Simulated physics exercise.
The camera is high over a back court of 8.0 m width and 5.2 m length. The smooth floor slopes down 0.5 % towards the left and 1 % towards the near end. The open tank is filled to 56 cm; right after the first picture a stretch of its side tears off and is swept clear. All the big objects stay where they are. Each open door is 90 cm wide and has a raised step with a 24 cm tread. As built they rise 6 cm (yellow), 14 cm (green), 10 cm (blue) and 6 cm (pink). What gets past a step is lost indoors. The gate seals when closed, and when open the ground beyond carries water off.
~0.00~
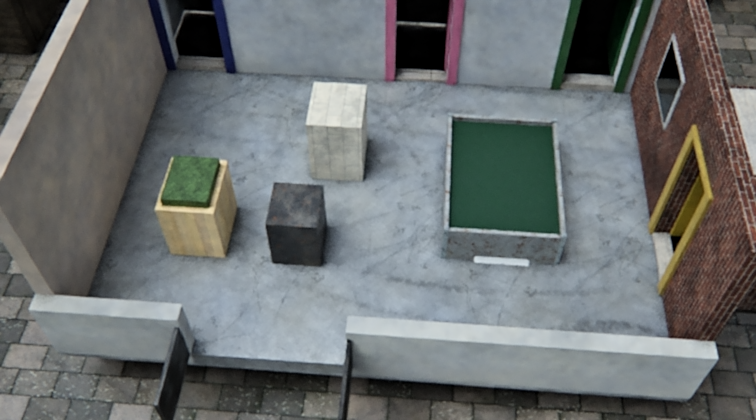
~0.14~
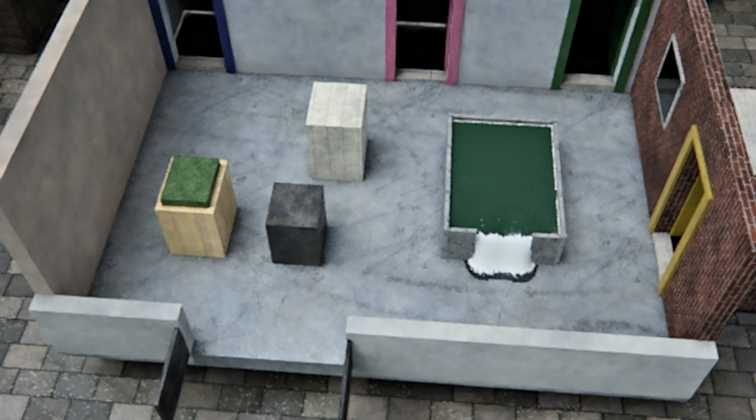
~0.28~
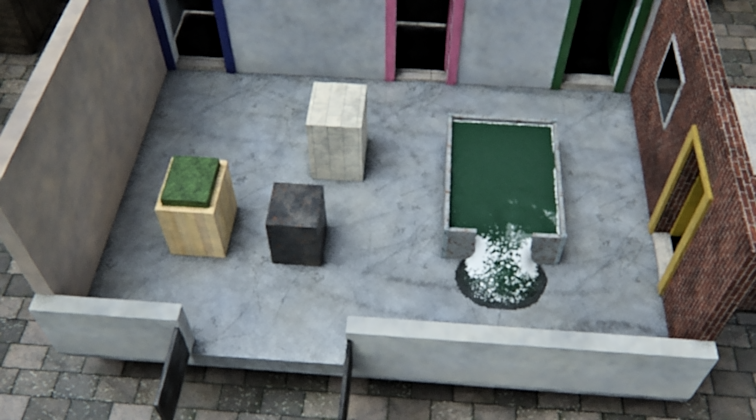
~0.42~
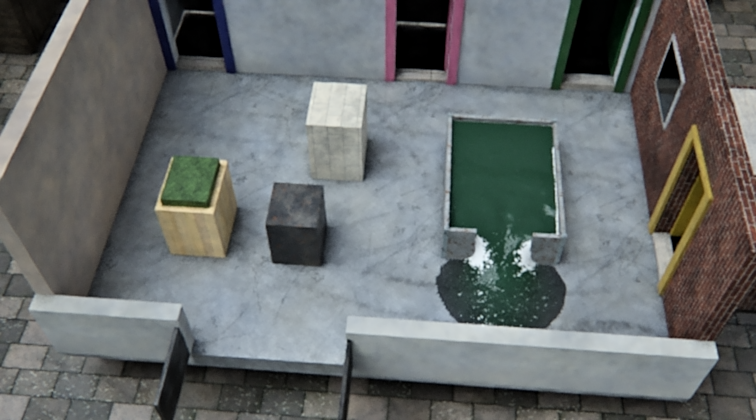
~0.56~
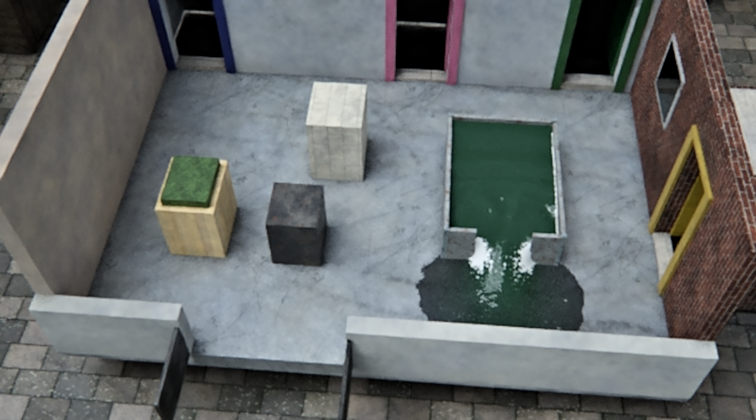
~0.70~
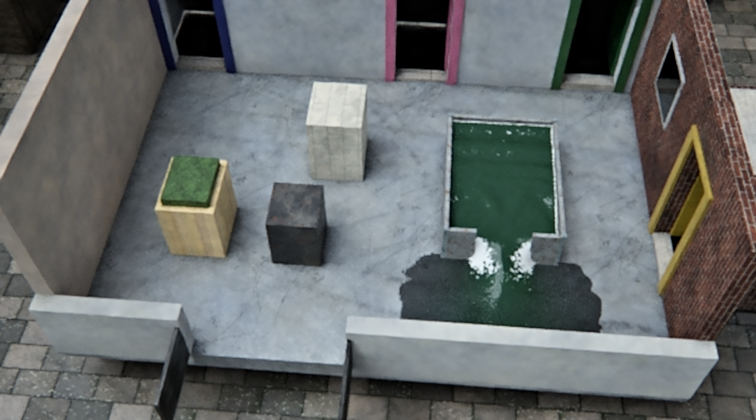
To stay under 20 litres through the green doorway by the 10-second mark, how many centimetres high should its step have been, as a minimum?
About 7.5 cm.
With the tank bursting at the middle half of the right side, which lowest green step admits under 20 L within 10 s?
About 17 cm.
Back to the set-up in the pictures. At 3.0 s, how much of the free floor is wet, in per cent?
About 35 per cent.
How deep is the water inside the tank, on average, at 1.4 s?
Some 41 cm.
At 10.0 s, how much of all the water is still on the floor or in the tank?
Some 92 per cent remains.
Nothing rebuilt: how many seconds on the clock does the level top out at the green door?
Around 5.5 s.
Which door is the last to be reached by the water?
It is the blue one.
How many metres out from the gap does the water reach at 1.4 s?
About 2.8 m.
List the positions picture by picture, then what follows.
The first frame shows the open tank at (503, 176) is whole and still, 56 cm deep; the green door at (599, 44) is dry.
In the second frame, the gap is at (501, 249), the front 0.3 m out at (476, 273); the back of the open tank holds 56 cm.
In the third frame, water pours out at (501, 250) and has run 0.8 m, to (506, 304); about 9 cm deep outside, 56 cm at the back.
In the fourth frame, water pours out at (501, 251) and has run 1.3 m, to a hidden place; about 6 cm deep outside, 56 cm at the back.
In the fifth frame, the front is at a hidden place, 1.6 m from the gap at (501, 250); 2.5 m2 of floor is wet, 56 cm left at the back.
In the sixth frame, water pours out at (501, 249) and has run 1.7 m, to a hidden place; about 5 cm deep outside, 51 cm at the back; 3.8 m in a straight line remain to the green door at (599, 44).
After 1.4 s water covers 15 % of the floor, deepest (32 cm) near (503, 359); it has not reached the green door.
After 3.0 s water covers 35 % of the floor, deepest (27 cm) near (655, 370); it has not reached the green door.
After 10.0 s water covers 95 % of the floor, deepest (10 cm) near (503, 359); 6 cm at the green door, 0 litres in over its 14 cm step.
At the green door as built, the water arrived by 4.2 s and peaked near 12 cm at 5.4 s.
Run again over the same 10 s with other heights there, 27 litres in over 7 cm, 4 litres over 9.5 cm. The limit of 20 litres is kept from about 7.5 cm up.
